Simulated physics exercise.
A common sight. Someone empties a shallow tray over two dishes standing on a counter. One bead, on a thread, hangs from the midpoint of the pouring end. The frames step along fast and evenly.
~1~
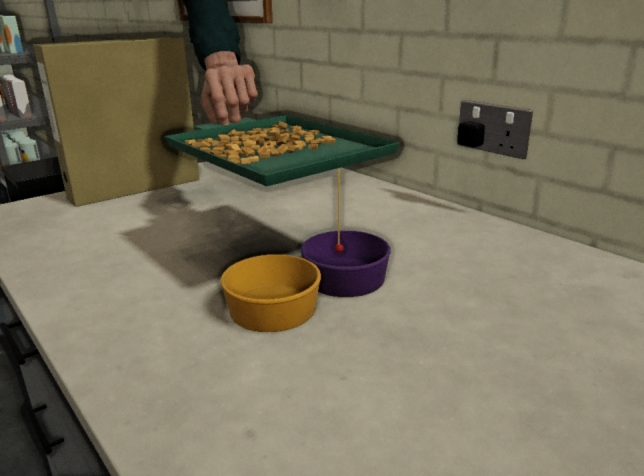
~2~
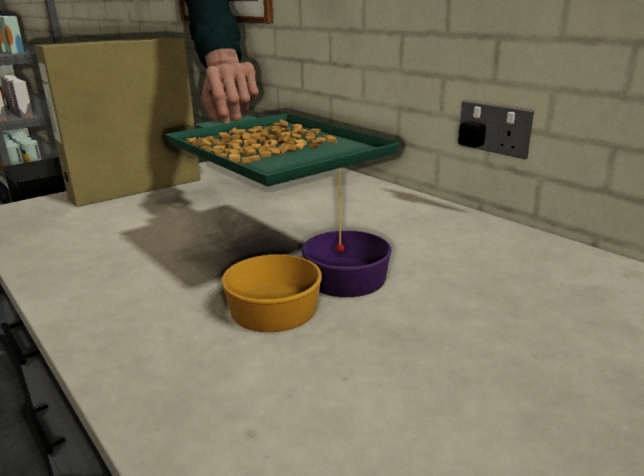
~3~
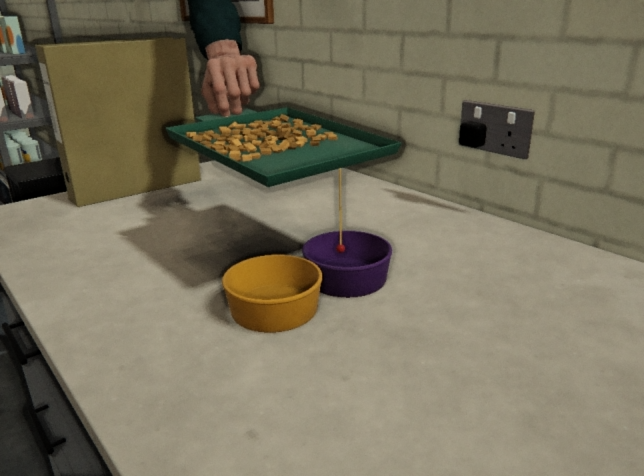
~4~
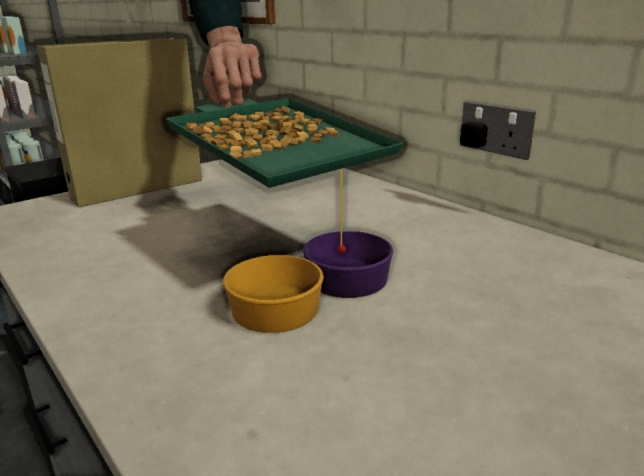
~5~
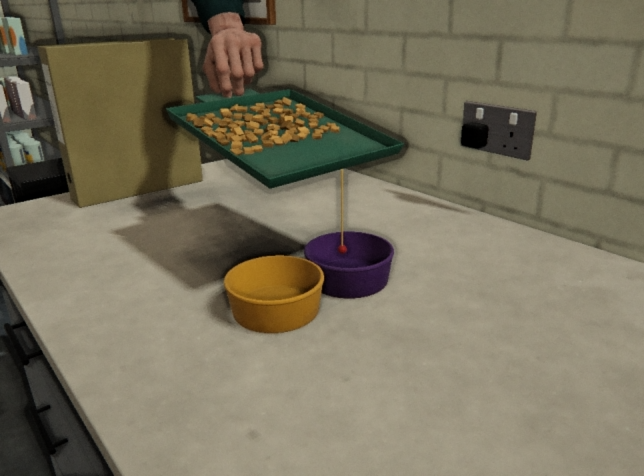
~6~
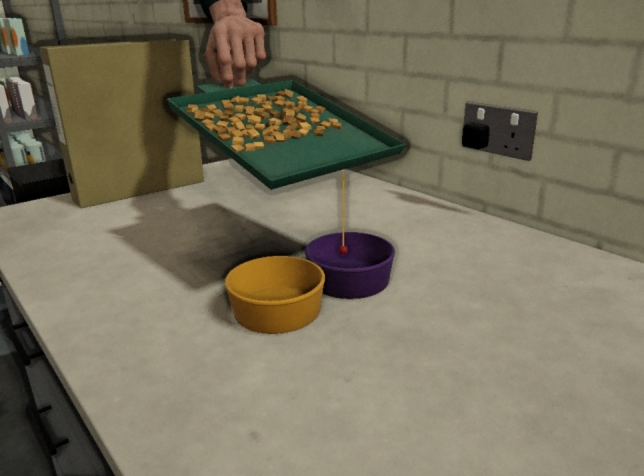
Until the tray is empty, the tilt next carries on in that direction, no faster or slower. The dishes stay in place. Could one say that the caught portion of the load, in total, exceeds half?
No - most is lost.
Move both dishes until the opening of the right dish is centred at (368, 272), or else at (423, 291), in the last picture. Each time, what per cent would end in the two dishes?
Around 90 % followed by around 10 %.
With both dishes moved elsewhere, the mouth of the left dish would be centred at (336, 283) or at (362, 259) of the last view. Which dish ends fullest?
First try, the dish to the left; second try, the dish to the left.
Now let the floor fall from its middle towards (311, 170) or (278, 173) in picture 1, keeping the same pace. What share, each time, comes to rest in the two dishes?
50 % and 90 %, roughly.
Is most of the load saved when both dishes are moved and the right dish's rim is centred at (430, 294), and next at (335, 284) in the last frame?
Short of half, then the bulk of it.
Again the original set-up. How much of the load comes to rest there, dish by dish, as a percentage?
In the left dish you'd find about 20 % of the load, and in the right dish about 0 %.
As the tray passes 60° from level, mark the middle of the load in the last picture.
In the last view the centre sits at roughly (325, 162).
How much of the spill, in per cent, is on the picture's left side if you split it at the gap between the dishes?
Looks to be around 10 per cent of the spill.
Soon, tray tipped steeply; most on the tray; a small part outside both; a small part in the air.
A while on, tray tipped right over; about a third on the tray; a small part in the left dish; a stray few in the right dish; about a quarter outside both; about a third in the air.
Towards the end, tray tipped past a quarter turn; about a quarter in the left dish; a stray few in the right dish; most outside both.
Finally, tray tipped past a quarter turn; about a quarter in the left dish; a stray few in the right dish; most outside both.
